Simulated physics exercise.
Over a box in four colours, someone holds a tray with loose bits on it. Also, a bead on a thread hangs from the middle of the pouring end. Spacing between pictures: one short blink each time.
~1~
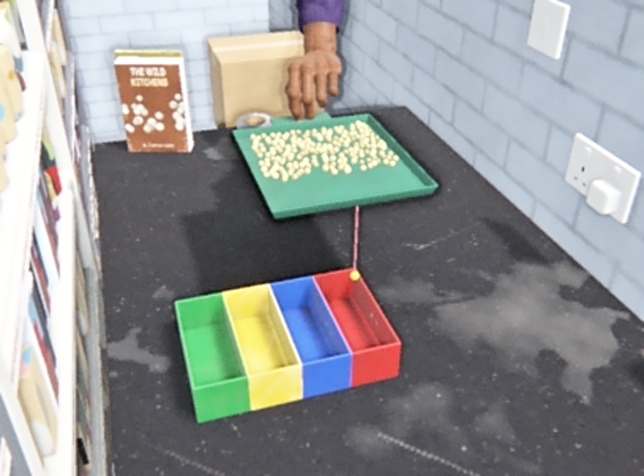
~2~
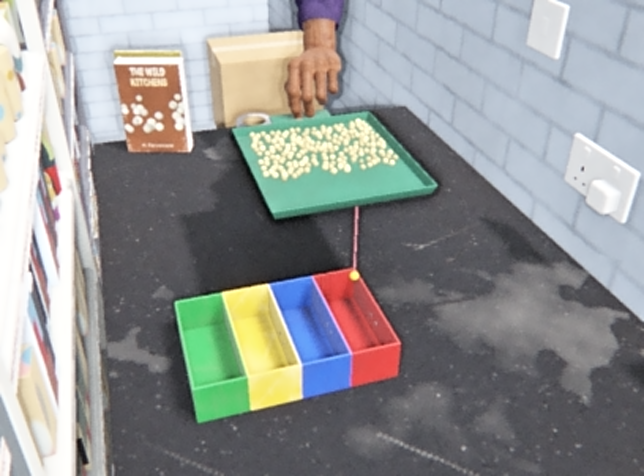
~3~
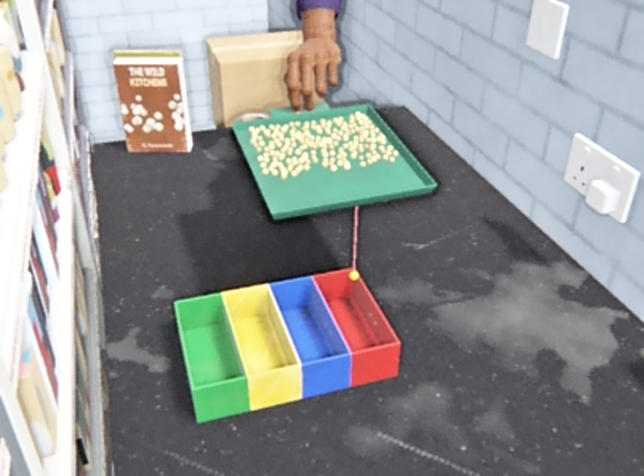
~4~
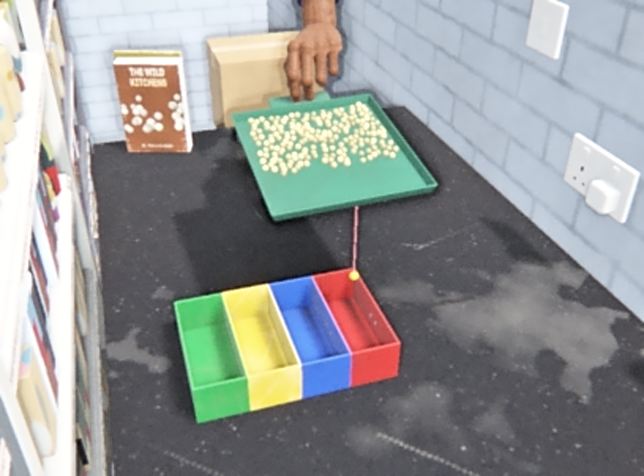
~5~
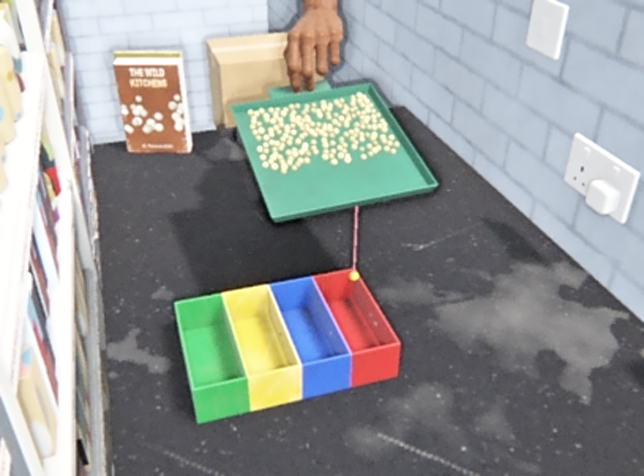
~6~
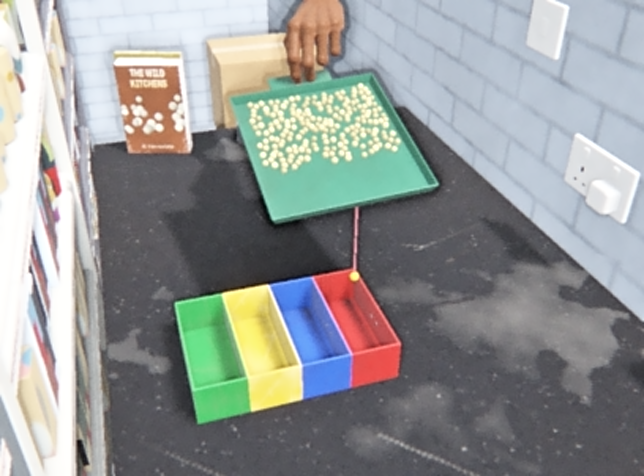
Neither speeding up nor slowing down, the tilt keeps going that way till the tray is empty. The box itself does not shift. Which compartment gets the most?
The blue compartment.
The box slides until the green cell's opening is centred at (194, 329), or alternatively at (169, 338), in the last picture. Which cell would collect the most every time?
The blue cell; the red one.
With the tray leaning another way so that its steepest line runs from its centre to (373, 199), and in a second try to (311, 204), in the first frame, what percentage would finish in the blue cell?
Close to 0 percent first and close to 70 percent second.
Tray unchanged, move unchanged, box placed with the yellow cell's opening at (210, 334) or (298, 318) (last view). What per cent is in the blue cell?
You'd get 10 in a hundred first and 30 in a hundred after that.
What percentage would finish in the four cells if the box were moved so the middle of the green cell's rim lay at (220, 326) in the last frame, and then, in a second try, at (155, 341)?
Roughly 90 % and then 60 %.
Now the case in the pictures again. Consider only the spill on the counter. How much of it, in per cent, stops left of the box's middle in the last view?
It comes to near 0 percent of the spill.
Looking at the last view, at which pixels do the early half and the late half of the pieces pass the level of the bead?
The opening part goes through (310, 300); what follows goes through (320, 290).
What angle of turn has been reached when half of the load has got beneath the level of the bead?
Roughly 85 degrees of tilt.
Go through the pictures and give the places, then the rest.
The first frame shows corners of the pouring end (276, 209) and (432, 184), level; middle of the load (325, 148), soya beans; bead on its thread (354, 276); green cell (223, 396); yellow cell (276, 384); blue cell (326, 373); red cell (375, 361).
The second frame shows corners of the pouring end (275, 209) and (432, 184), level; middle of the load (324, 147).
The third frame shows corners of the pouring end (275, 210) and (432, 184), tipped barely, lowest at the left corner; middle of the load (324, 142).
The fourth frame shows corners of the pouring end (275, 212) and (432, 183), tipped a little, lowest at the left corner; middle of the load (324, 135).
The fifth frame shows corners of the pouring end (275, 214) and (433, 183), tipped a little, lowest at the left corner; middle of the load (324, 129).
The sixth frame shows corners of the pouring end (275, 216) and (433, 183), tipped clearly, lowest at the left corner; middle of the load (325, 124); green cell (223, 397); yellow cell (276, 385); blue cell (326, 373); red cell (375, 362).
Just after the last frame, tray tipped steeply; roughly two thirds on the tray; about a tenth in the blue cell; about a tenth in the red cell; just a few in the yellow cell; roughly a quarter falling or outside the box.
A moment on, tray tipped right over; about a tenth on the tray; roughly a third in the blue cell; roughly a quarter in the red cell; about a tenth in the yellow cell; roughly a quarter falling or outside the box.
Further on, tray tipped past a quarter turn; roughly half in the blue cell; roughly a quarter in the red cell; about a tenth in the yellow cell; about a tenth falling or outside the box.
When it is over, tray tipped past a quarter turn; roughly half in the blue cell; roughly a quarter in the red cell; about a tenth in the yellow cell; not one in the green cell; about a tenth outside the box.
